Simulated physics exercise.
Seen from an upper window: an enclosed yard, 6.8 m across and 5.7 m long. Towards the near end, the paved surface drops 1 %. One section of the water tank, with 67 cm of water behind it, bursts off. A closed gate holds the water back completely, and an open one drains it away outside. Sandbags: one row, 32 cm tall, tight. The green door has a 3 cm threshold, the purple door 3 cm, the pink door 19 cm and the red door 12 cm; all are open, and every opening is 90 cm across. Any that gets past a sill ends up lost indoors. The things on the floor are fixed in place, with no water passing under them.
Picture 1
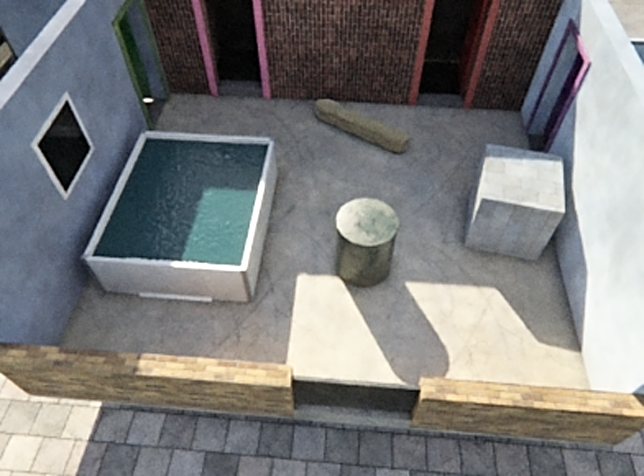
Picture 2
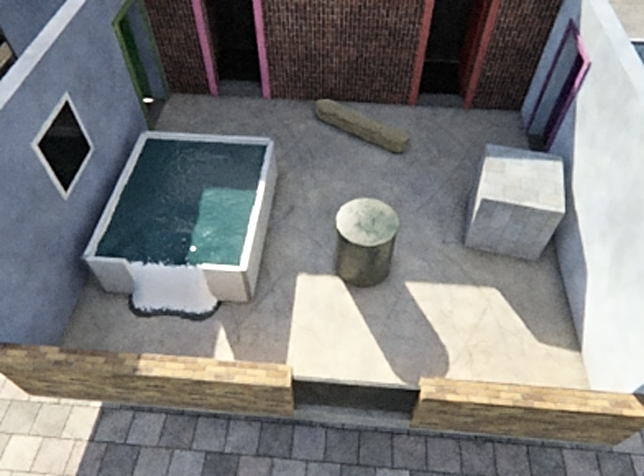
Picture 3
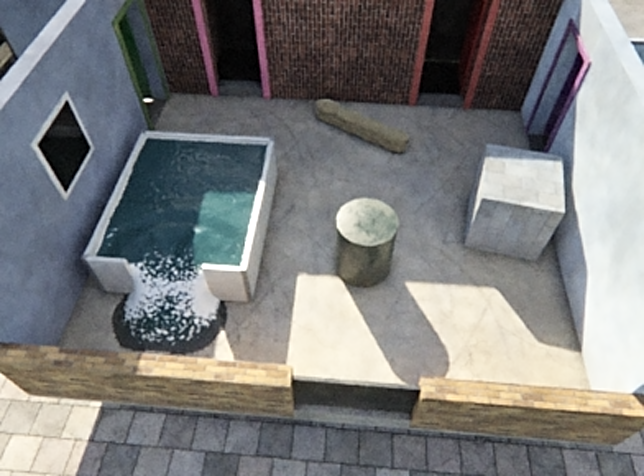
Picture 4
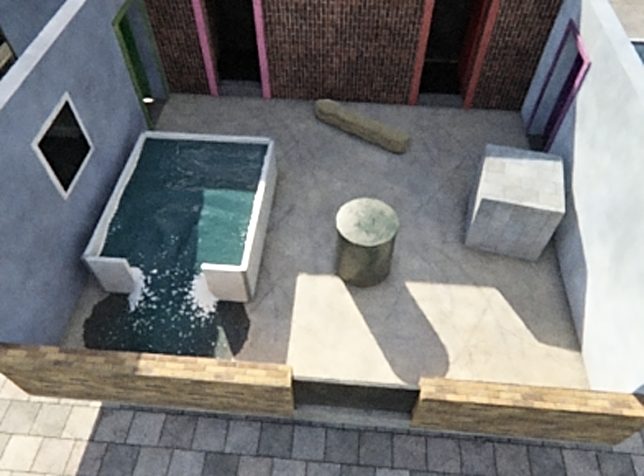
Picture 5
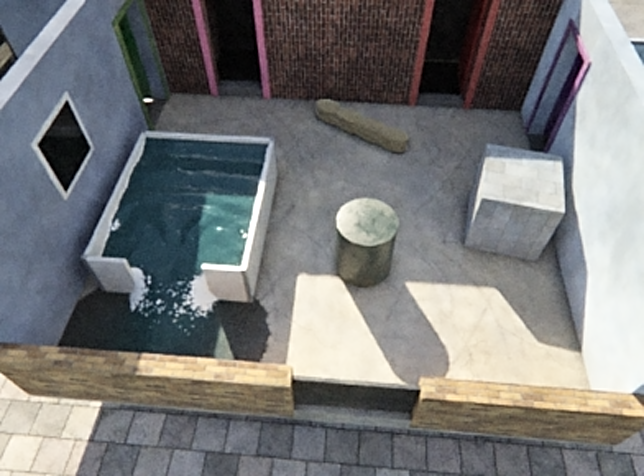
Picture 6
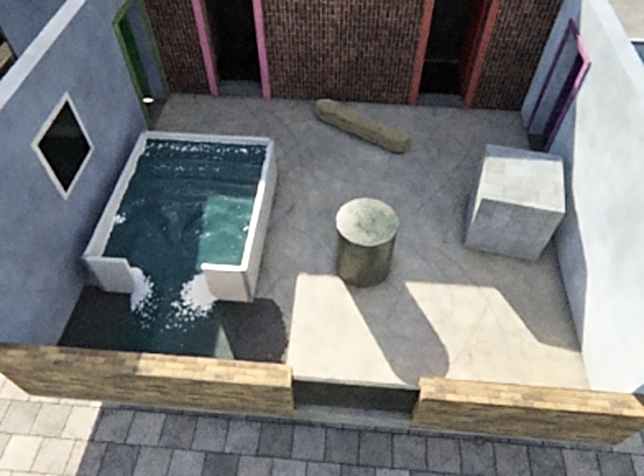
A white-walled water tank bursts open at its front, and water spreads across the paved yard.
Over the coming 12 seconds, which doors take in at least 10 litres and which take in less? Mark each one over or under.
Green door - over; purple door - over; pink door - under; red door - under.
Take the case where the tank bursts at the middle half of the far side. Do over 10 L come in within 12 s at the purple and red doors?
For purple, too much; for red, too little.
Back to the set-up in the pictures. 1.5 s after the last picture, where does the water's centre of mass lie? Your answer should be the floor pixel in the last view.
The water's centre is around (194, 267).
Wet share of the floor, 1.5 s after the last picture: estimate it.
Wet share: About 30 %.
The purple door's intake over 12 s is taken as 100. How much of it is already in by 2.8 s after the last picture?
By that time, around 0 per cent.
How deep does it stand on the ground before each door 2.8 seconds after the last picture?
You'd get green at 6 cm, purple at 0 cm, pink at 8 cm, and red at 0 cm.
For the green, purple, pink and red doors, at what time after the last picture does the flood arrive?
So, green at 1.8 s, then purple at 3.4 s, pink at 2.6 s, and red at 5.0 s.
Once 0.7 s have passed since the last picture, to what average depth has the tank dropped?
Roughly 49 centimetres.
Then, 0.7 s after the last picture water covers 15 % of the floor and is deepest (60 cm) near (48, 370); green door not reached, purple door not reached, pink door not reached, red door not reached.
Then, 1.5 s after the last picture water covers 30 % of the floor and is deepest (48 cm) near (132, 377); green door not reached, purple door not reached, pink door not reached, red door not reached.
Then, 2.8 s after the last picture water covers 50 % of the floor and is deepest (32 cm) near (62, 371); green door 6 cm at the sill, 2 L in, purple door not reached, pink door 8 cm at the sill, 0 L in, red door not reached.
Then, 6.3 s after the last picture water covers 90 % of the floor and is deepest (20 cm) near (48, 370); green door 5 cm at the sill, 27 L in, purple door 2 cm at the sill, 0 L in, pink door 8 cm at the sill, 0 L in, red door 5 cm at the sill, 0 L in.
Then, 11.3 s after the last picture water covers 95 % of the floor and is deepest (15 cm) near (592, 415); green door 6 cm at the sill, 50 L in, purple door 7 cm at the sill, 21 L in, pink door 5 cm at the sill, 0 L in, red door 7 cm at the sill, 0 L in.
